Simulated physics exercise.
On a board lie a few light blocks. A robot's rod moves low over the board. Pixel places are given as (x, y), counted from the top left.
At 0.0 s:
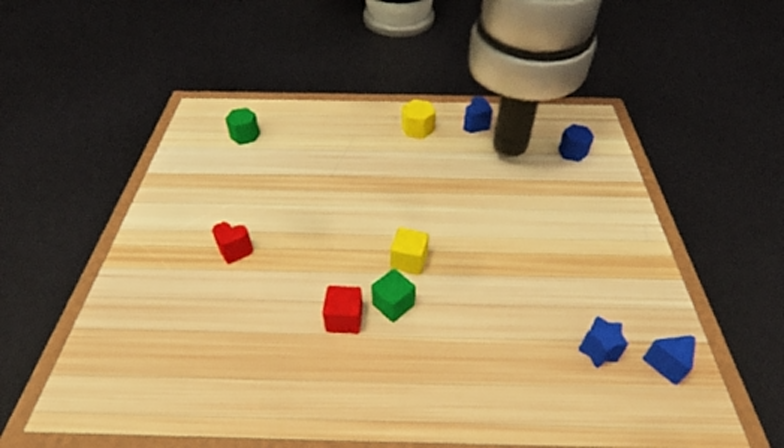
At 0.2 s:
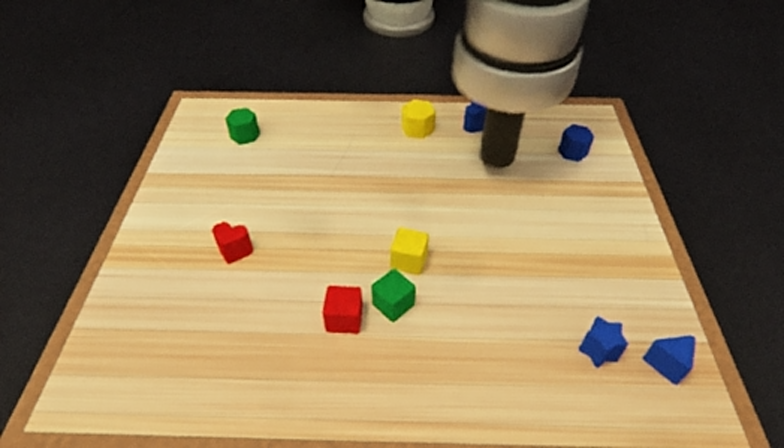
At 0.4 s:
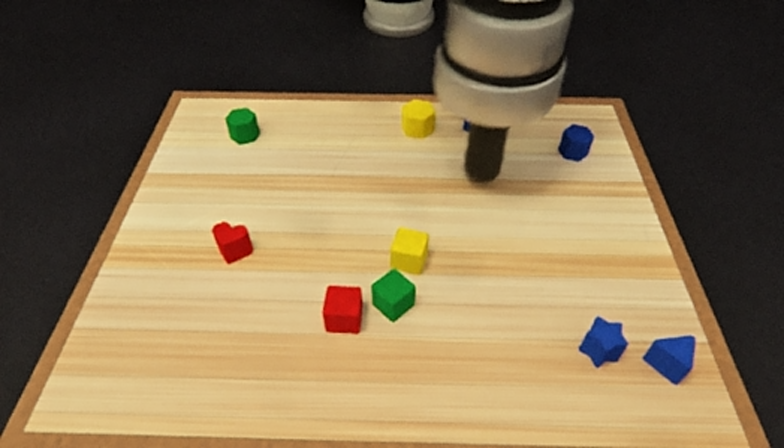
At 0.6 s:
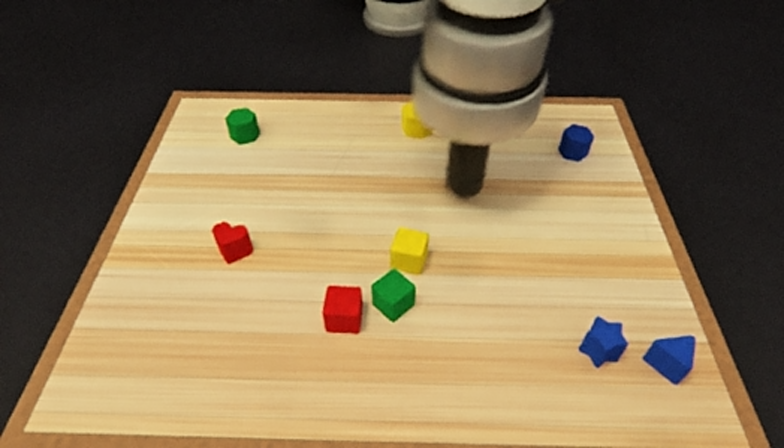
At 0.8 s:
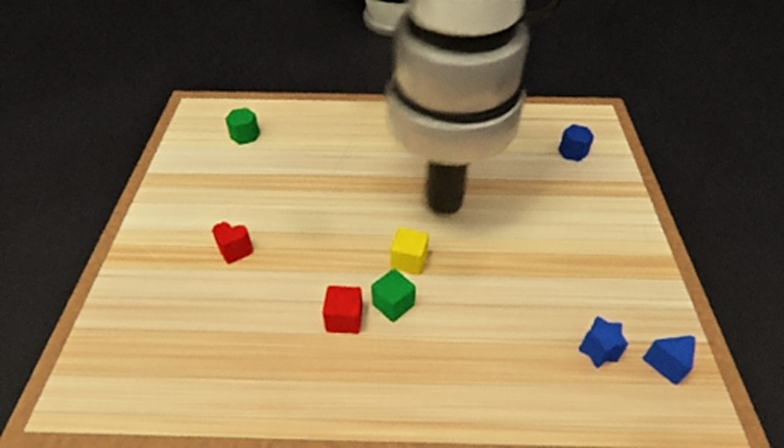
A robot arm with a dark rod hangs over a pale wooden board on a black surface, seen from above at an angle by a still camera. Red, yellow and green blocks sit near the middle, a red heart and green block at left, and blue pieces at right, with more along the back. The arm glides left and toward the viewer, covering the back blocks and pushing nothing.
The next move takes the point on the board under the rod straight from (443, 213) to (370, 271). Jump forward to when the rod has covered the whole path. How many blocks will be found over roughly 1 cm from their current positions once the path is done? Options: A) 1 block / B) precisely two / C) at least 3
B
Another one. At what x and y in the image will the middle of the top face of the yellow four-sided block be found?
My prediction: (375, 283).
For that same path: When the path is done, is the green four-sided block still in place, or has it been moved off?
Put simply, it goes somewhere else.
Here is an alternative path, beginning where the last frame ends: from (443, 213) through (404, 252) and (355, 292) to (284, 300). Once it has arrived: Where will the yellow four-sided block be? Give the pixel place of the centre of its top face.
It should be at about (360, 307).
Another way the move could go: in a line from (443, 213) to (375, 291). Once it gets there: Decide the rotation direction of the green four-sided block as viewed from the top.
The block turns counter-clockwise.
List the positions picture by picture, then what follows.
In the first frame, rod tip (510, 146); block tops, red four-sided block (342, 300); green four-sided block (394, 285); yellow four-sided block (410, 241).
In the second frame, rod (497, 157); blocks unchanged.
In the third frame, rod (482, 170); blocks unchanged.
In the fourth frame, rod (464, 185); blocks unchanged.
In the fifth frame, rod (444, 202); red four-sided block (342, 300); green four-sided block (394, 285); yellow four-sided block (410, 241).
On the path given first. One third of the way, rod (419, 221); nothing pushed yet.
Two thirds of the way, rod (396, 240); green four-sided block (392, 293); yellow four-sided block (397, 261), turned 20° anticlockwise.
At the end, rod (369, 260); red four-sided block (339, 302); green four-sided block (387, 310), turned 60° anticlockwise; yellow four-sided block (375, 283), turned 30° anticlockwise.
